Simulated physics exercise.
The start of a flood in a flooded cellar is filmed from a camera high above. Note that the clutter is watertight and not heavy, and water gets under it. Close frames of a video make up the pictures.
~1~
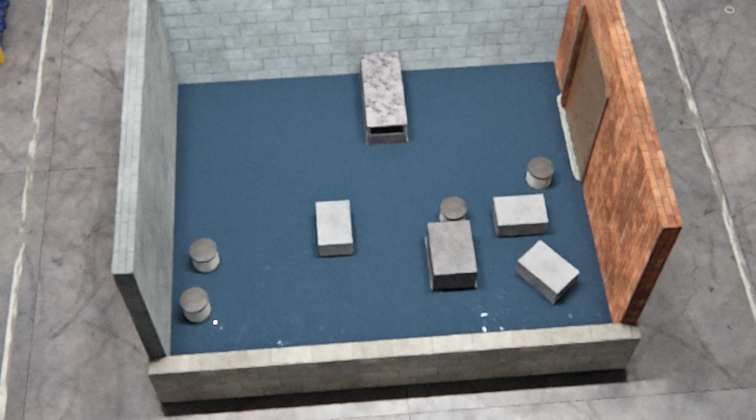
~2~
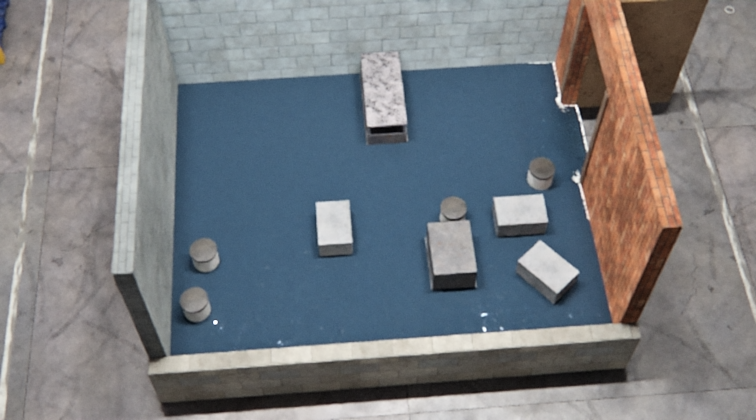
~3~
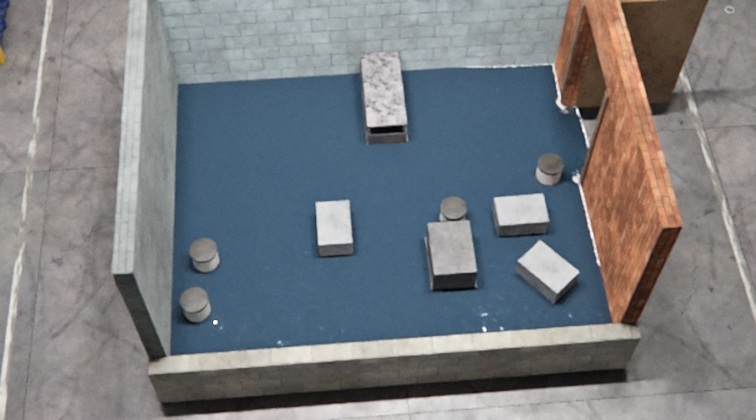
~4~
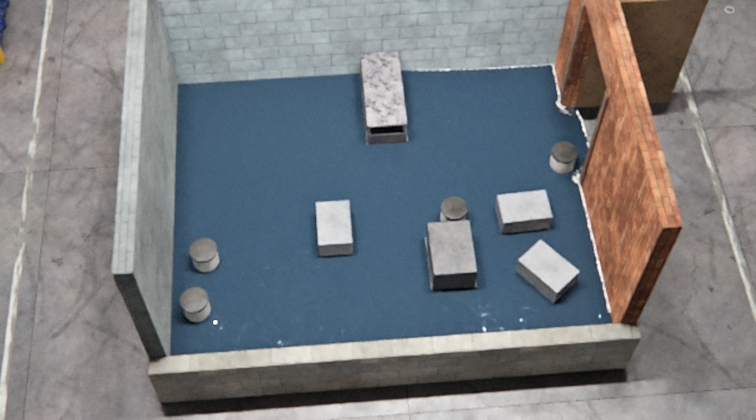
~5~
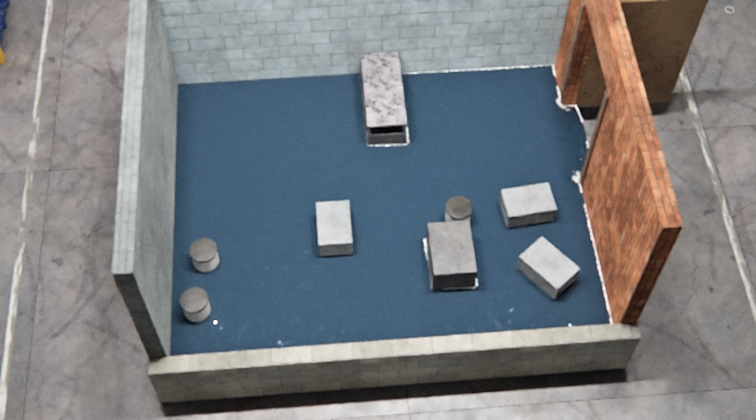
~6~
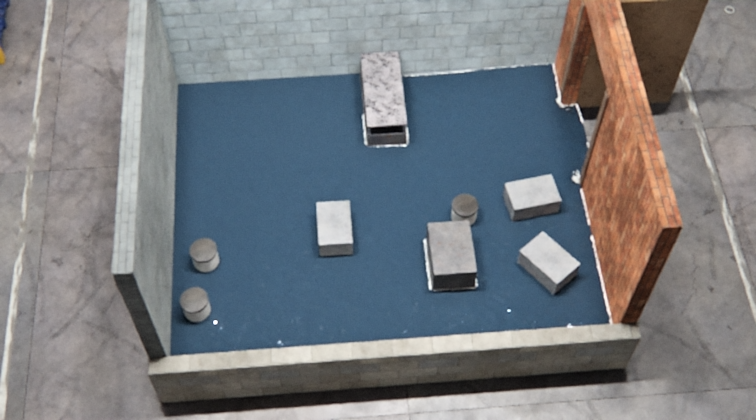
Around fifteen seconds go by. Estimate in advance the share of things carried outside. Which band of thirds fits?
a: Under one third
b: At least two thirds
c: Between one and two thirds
b.
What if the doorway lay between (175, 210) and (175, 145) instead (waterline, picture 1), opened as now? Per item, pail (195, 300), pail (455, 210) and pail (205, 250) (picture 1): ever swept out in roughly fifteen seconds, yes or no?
In that order: Yes, no, washed out.
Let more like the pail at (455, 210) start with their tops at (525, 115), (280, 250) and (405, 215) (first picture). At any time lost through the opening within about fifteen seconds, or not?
Per object, in the order given: Exits at some point / never exits / exits at some point.
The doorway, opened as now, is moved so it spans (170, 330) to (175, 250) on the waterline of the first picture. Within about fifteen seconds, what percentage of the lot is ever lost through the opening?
Roughly 40 %.
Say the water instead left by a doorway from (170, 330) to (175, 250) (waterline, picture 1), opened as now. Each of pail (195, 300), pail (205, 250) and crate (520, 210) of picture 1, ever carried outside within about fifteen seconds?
Lab log - 1: Escaped; 2: Escaped; 3: Retained.
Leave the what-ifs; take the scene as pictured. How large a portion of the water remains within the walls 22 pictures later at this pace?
Roughly 62 per cent.
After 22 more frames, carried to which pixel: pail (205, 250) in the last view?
Roughly at (229, 256).
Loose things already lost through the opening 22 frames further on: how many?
The number comes out at 5.
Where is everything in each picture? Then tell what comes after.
A crate at (521, 210) floats; a pail at (454, 208) floats; 0 of 7 have shifted, in the first picture.
A crate at (521, 210) floats; a pail at (454, 208) floats; 0 of 7 have shifted, in the second picture.
A crate at (522, 209) floats; a pail at (454, 208) floats; 1 of 7 have shifted, in the third picture.
A crate at (525, 206) floats, close to its start; a pail at (454, 208) floats; 2 of 7 have shifted, in the fourth picture.
A crate at (529, 200) floats, close to its start; a pail at (459, 207) floats, close to its start; 4 of 7 have shifted, in the fifth picture.
A crate at (533, 192), afloat, a stride from its start; a pail at (465, 205) floats, close to its start; 4 of 7 have shifted, in the sixth picture.
A moment on, 1 of 7 are out; 6 afloat.
Next, 3 of 7 are out; 4 afloat.
Later, 5 of 7 are out; 2 afloat.
In the end, 5 of 7 are out; 2 afloat.
